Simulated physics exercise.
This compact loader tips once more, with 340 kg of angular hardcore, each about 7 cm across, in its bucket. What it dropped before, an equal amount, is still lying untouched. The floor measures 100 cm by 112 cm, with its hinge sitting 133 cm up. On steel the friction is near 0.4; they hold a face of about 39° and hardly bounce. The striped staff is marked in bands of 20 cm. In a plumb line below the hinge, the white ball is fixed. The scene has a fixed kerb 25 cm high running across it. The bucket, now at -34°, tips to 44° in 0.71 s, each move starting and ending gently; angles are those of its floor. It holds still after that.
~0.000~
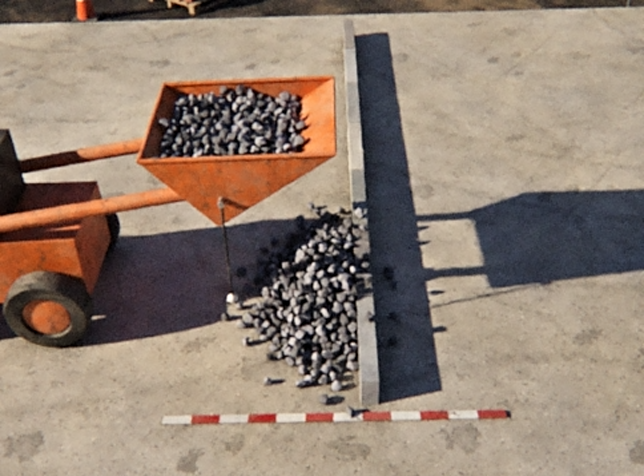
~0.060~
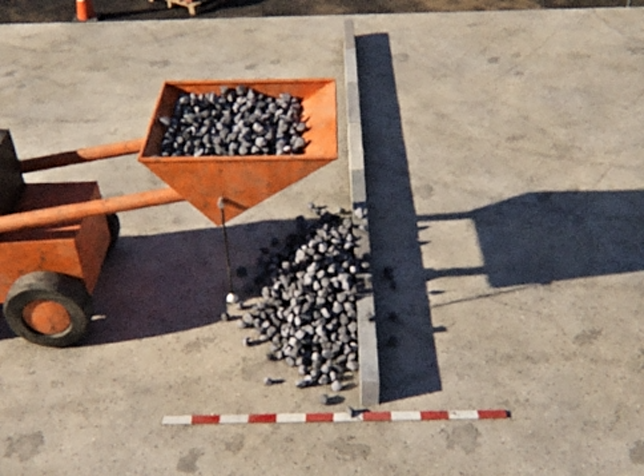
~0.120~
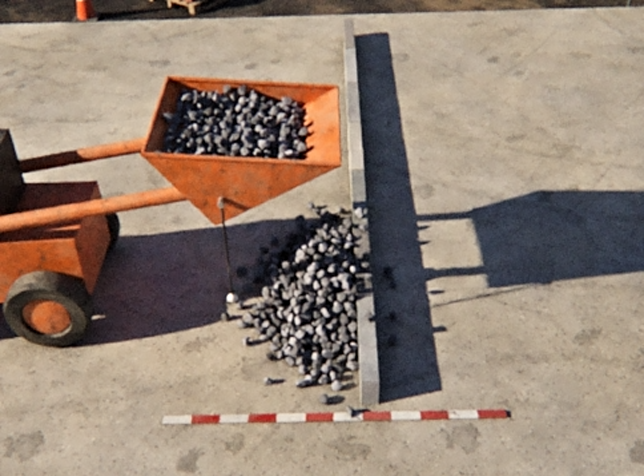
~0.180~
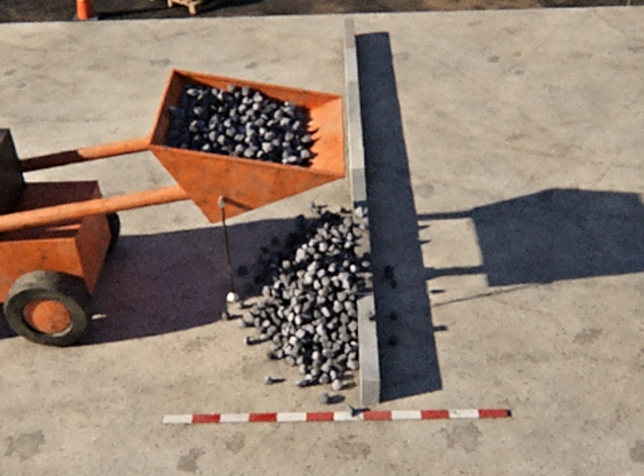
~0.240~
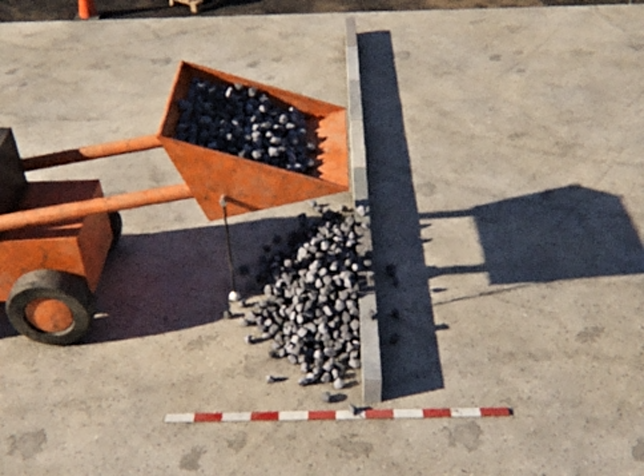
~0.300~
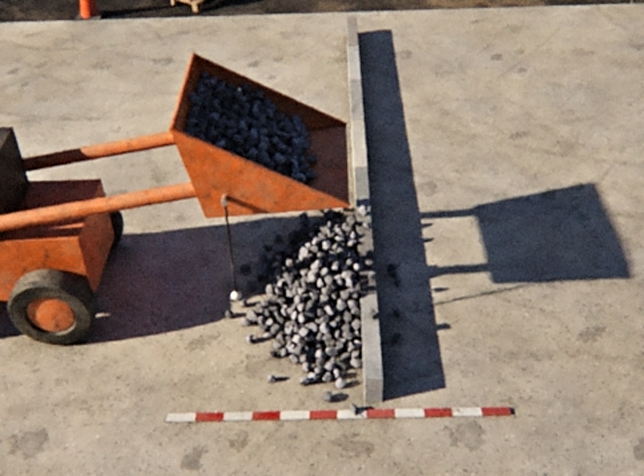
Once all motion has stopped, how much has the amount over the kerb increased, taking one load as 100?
It has increased by some 35 per cent.
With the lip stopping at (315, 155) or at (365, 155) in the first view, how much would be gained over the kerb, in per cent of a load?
First place: Roughly 15 %; second place: Roughly 70 %.
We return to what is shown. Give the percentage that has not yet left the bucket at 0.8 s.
Estimate: 90 % remaining inside, roughly.
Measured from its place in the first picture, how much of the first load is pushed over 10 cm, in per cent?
Roughly 0 % of them.
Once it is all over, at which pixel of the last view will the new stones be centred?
Near (351, 273).
After 0.5 s the floor is at 32°; in per cent of one load, 100 in the bucket, 99 on this side of the kerb, 1 over the kerb; the foremost stones are at (387, 288).
After 0.8 s the floor is at 44°; in per cent of one load, 90 in the bucket, 109 on this side of the kerb, 1 over the kerb; the foremost stones are at (387, 288).
After 1.2 s the floor is at 44°; in per cent of one load, 23 in the bucket, 168 on this side of the kerb, 9 over the kerb; the foremost stones are at (412, 271).
After 3.8 s the floor is at 44°; in per cent of one load, 0 in the bucket, 164 on this side of the kerb, 36 over the kerb; the foremost stones are at (520, 273). Net gain over the kerb, 35.
